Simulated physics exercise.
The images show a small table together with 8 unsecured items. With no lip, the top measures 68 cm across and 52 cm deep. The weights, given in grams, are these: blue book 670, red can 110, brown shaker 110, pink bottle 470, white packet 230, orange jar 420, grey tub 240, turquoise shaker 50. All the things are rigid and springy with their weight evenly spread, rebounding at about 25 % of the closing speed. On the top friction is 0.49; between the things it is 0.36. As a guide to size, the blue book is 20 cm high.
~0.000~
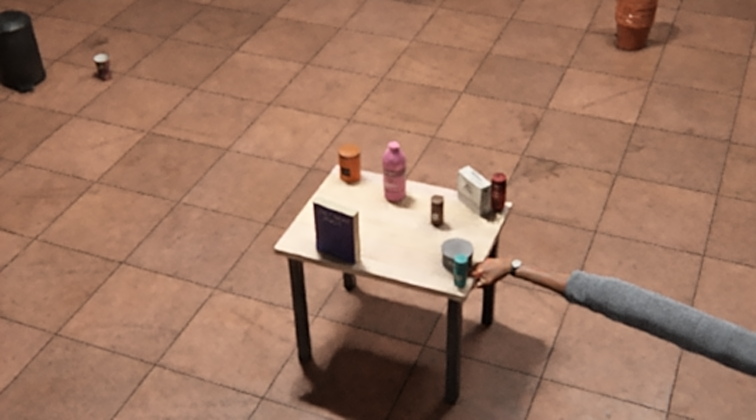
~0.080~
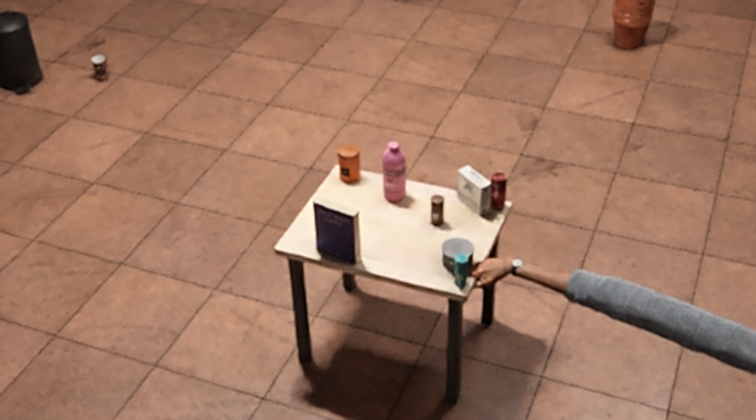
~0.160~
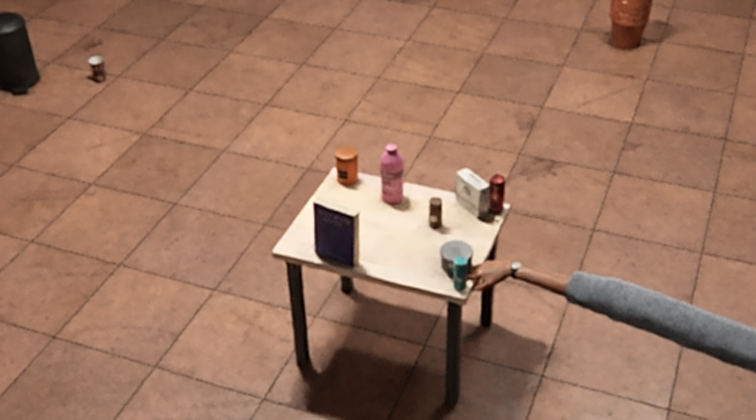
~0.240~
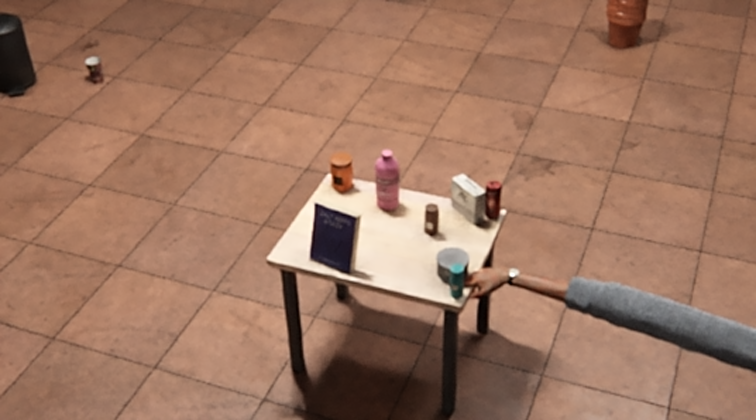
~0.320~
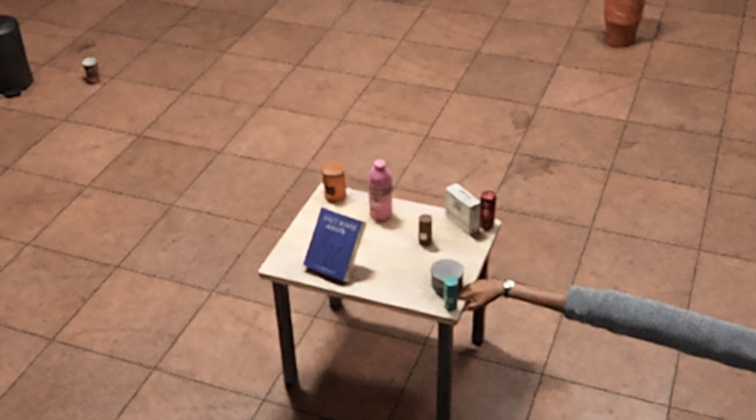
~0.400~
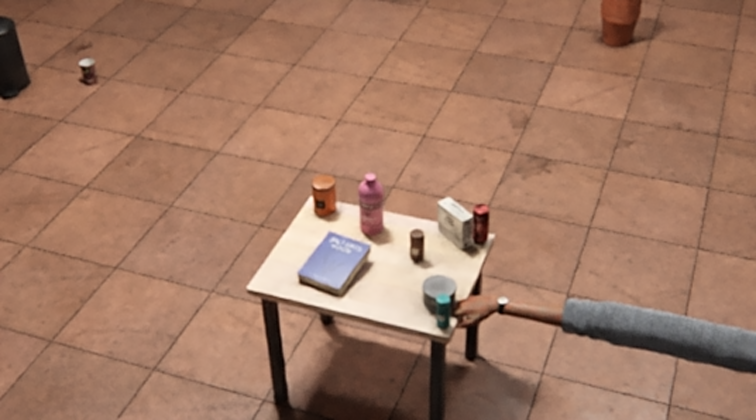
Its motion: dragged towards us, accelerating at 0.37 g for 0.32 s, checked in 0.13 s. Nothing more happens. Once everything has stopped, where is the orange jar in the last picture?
I would say it sits near (311, 215).
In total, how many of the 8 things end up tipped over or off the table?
In all, 6.
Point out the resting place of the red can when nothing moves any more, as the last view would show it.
I'd put it at around (535, 399).
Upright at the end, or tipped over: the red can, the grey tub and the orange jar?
Here's how it ends: The red can comes down, the grey tub never goes down, and the orange jar never goes down.
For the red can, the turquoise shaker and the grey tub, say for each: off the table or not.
Once it all settles, the red can leaves its surface, the turquoise shaker leaves its surface and the grey tub stays on its surface.
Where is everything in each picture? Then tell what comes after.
Orange jar (350, 163); blue book (337, 230), in the first frame.
Brown shaker (437, 210); pink bottle (394, 170), in the second frame.
Table 2 cm from its start; blue book (336, 232) tilted 4°; white packet (472, 193), in the third frame.
Table 6 cm from its start; blue book (335, 236) tilted 16°; turquoise shaker (457, 281), in the fourth frame.
Table 12 cm from its start; blue book (335, 244) tilted 40°; red can (488, 210), in the fifth frame.
Table 21 cm from its start; orange jar (324, 195); pink bottle (371, 203), in the sixth frame.
By 0.60 s, table 26 cm from its start; turquoise shaker now off the table; orange jar 6 cm from its spot near (311, 215); blue book on its side.
By 0.80 s, table 26 cm from its start; orange jar 7 cm from its spot near (311, 215); pink bottle on its side; red can on its side.
By 1.30 s, table 26 cm from its start; red can now off the table; orange jar 7 cm from its spot near (311, 215); pink bottle on its side.
When it is over (2.7 s), off the table, red can and turquoise shaker; lying over on the table, blue book, brown shaker, pink bottle and white packet; not toppled but over 5 cm from the start, orange jar and grey tub. End places, in pixels of the last picture, orange jar near (311, 215).
